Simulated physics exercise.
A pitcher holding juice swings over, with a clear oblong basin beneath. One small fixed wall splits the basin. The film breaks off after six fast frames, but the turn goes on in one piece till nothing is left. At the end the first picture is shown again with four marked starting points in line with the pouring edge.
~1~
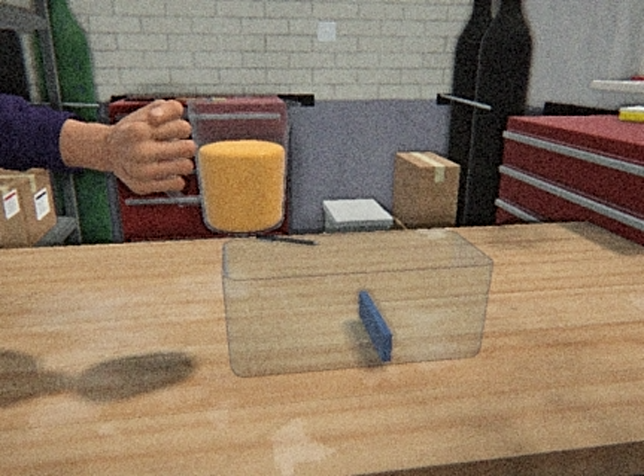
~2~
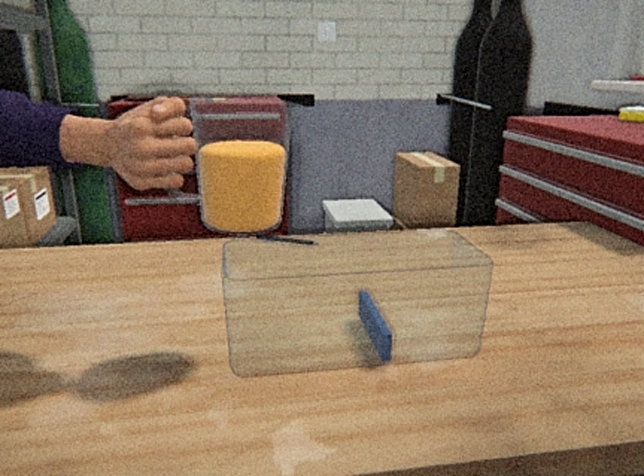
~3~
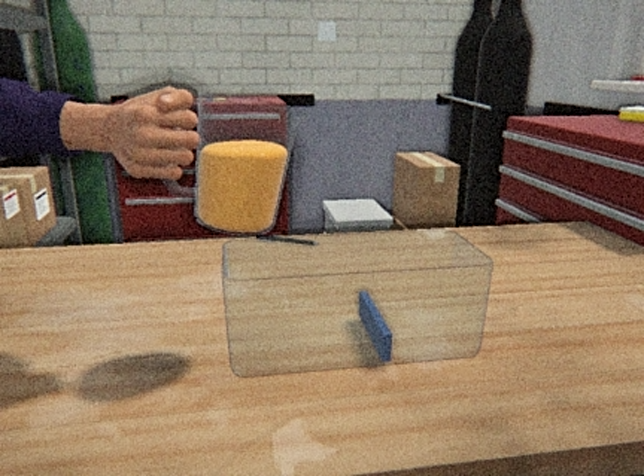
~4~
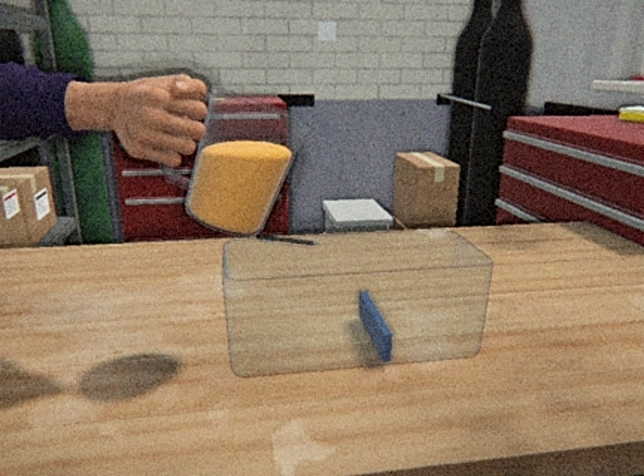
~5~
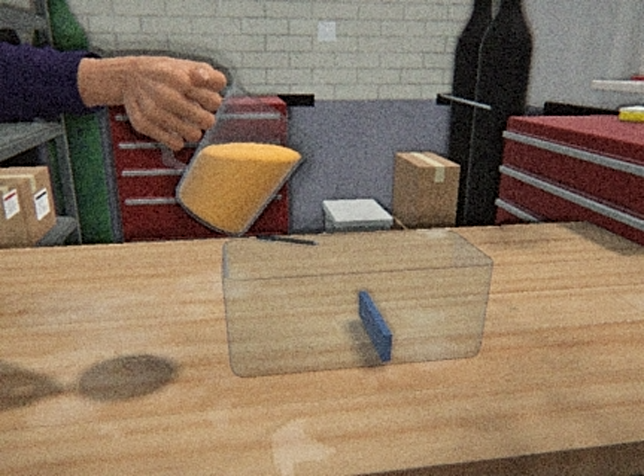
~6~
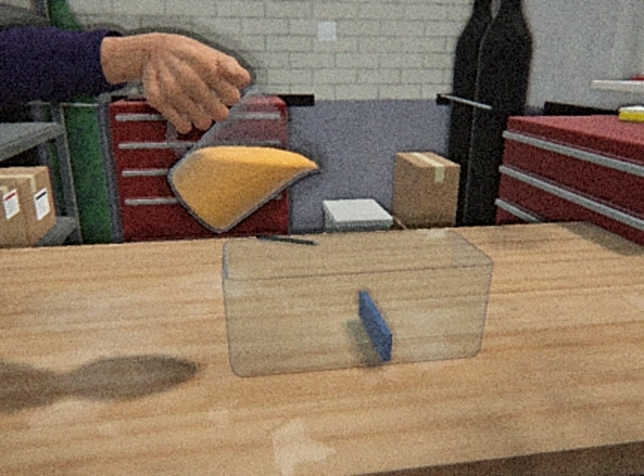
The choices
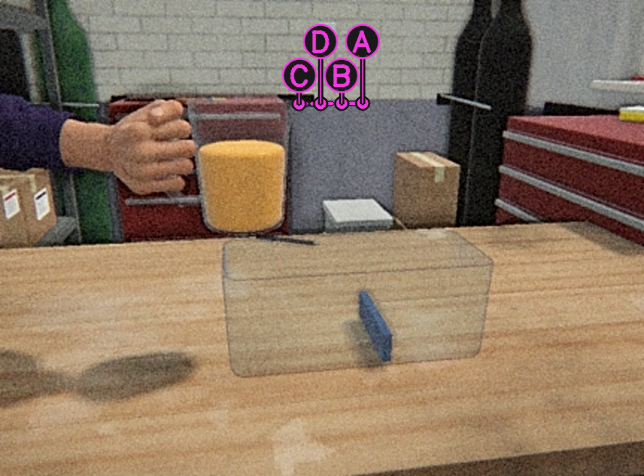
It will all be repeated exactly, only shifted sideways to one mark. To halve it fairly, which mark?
Go for D.
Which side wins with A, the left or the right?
The right side.
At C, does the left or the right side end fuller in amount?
More ends on the left.
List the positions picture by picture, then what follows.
Upright, lip at (298, 103); basin from (231, 374) to (479, 352); top of the wall at (374, 311); nothing has left yet.
Tipped about 2°, lip at (301, 106); nothing has left yet.
Tipped about 10°, lip at (307, 114); nothing has left yet.
Tipped about 21°, lip at (315, 128); nothing has left yet.
Tipped about 35°, lip at (321, 147); nothing has left yet.
Tipped about 51°, lip at (322, 169); nothing has left yet.
On the marked copy, A at (362, 103); B at (341, 103); C at (299, 103); D at (320, 103).
If A is chosen, about 9 % ends left of the wall and 90 % right of it.
If B is chosen, about 13 % ends left of the wall and 86 % right of it.
If C is chosen, about 92 % ends left of the wall and 5 % right of it; 4 % is lost outside.
If D is chosen, about 56 % ends left of the wall and 43 % right of it.
